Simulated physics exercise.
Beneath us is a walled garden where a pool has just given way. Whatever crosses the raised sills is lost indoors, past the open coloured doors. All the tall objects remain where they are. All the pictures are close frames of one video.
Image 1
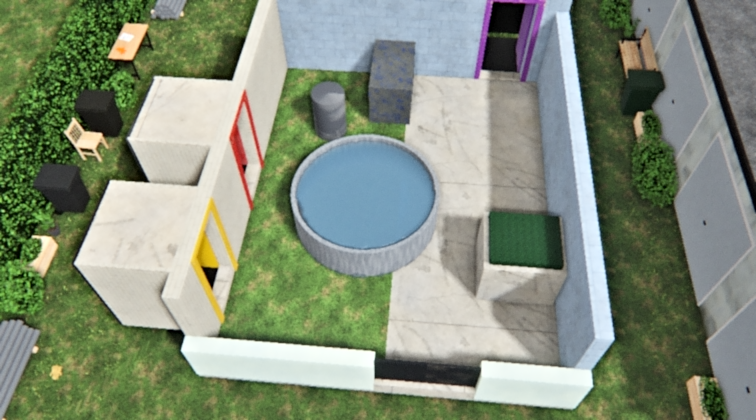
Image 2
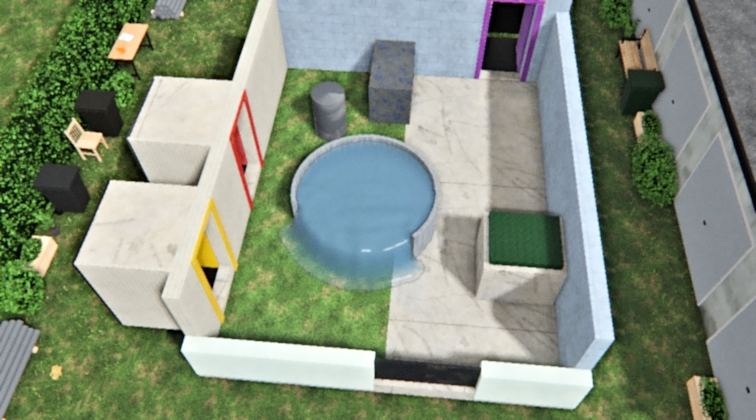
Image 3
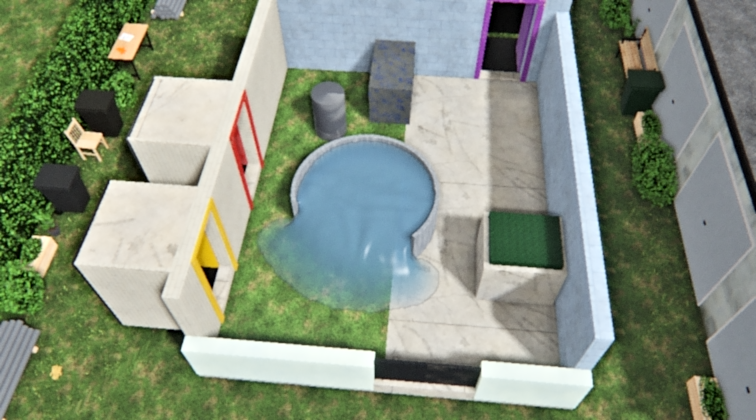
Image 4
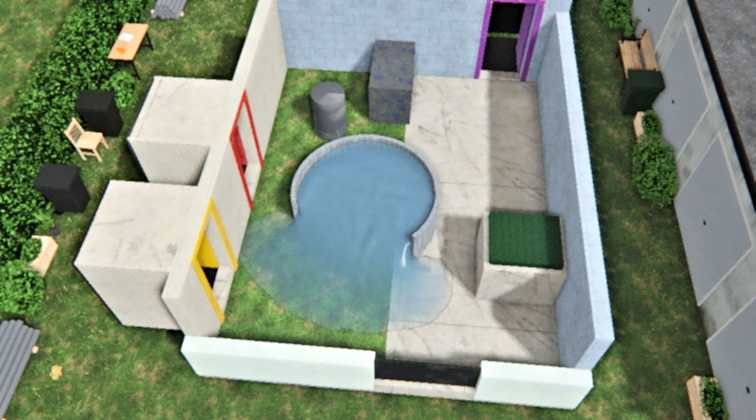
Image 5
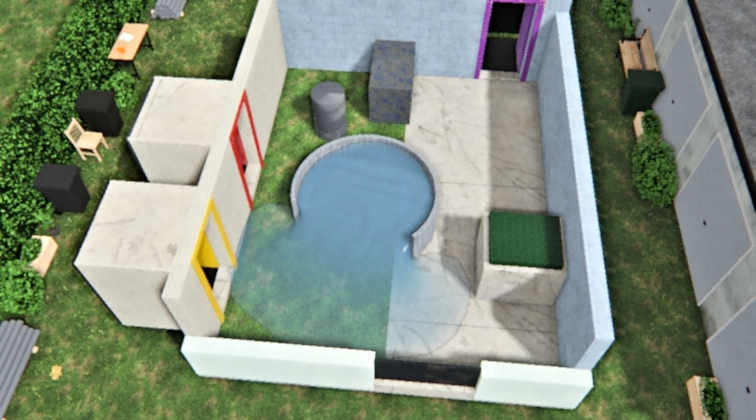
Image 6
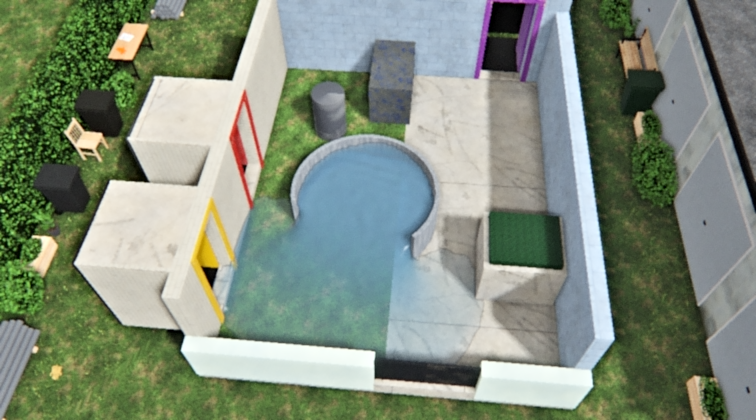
A round, grey-rimmed pool of blue water sits in a walled garden of grass and pale paving, seen from high above by a still camera. A grey barrel and dark block stand behind it, a green-topped block to the right, and red, yellow and purple doorways line the walls. The pool's near side opens and water pours out, spreading forward across grass and paving.
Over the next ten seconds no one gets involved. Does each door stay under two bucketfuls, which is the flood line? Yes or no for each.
Purple door - no, it floods; red door - yes, stays under; yellow door - no, it floods.
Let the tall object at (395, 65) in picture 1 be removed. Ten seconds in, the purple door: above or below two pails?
In that case the purple door gets too much.
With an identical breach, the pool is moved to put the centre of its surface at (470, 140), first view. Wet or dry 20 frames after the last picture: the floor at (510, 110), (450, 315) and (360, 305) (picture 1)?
Soaked, soaked, soaked.
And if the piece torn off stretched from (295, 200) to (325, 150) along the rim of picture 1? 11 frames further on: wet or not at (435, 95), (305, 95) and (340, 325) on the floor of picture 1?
Point by point: Unwetted; soaked; unwetted.
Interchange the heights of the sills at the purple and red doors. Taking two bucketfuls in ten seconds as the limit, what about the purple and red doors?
Per door, purple stays inside the limit; red crosses the threshold.
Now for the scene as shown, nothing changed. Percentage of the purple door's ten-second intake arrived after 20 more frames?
That share would be near 0 %.
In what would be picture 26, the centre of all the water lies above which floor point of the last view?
Centre: Close to (363, 280).
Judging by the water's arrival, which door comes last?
I'd say the door marked purple.
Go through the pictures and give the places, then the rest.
In the first frame, the round pool at (365, 192) is whole and still.
In the second frame, the front is at (419, 265), out from the gap at (340, 262).
In the third frame, the front is at (432, 287), out from the gap at (340, 264).
In the fourth frame, water pours out at (341, 265) and has run to (445, 300).
In the fifth frame, water pours out at (341, 265) and has run to (459, 318).
In the sixth frame, the front is at (466, 342), out from the gap at (341, 265).
A moment on, water covers 35 % of the floor; the purple door not reached, the red door wet at the sill, nothing in, the yellow door under two buckets in.
Next, water covers 40 % of the floor; the purple door not reached, the red door wet at the sill, nothing in, the yellow door over two buckets in.
Then, water covers 45 % of the floor; the purple door not reached, the red door wet at the sill, nothing in, the yellow door far over two buckets in.
Later, water covers 85 % of the floor; the purple door not reached, the red door wet at the sill, nothing in, the yellow door far over two buckets in.
In the end, water covers 100 % of the floor; the purple door over two buckets in, the red door wet at the sill, nothing in, the yellow door far over two buckets in.
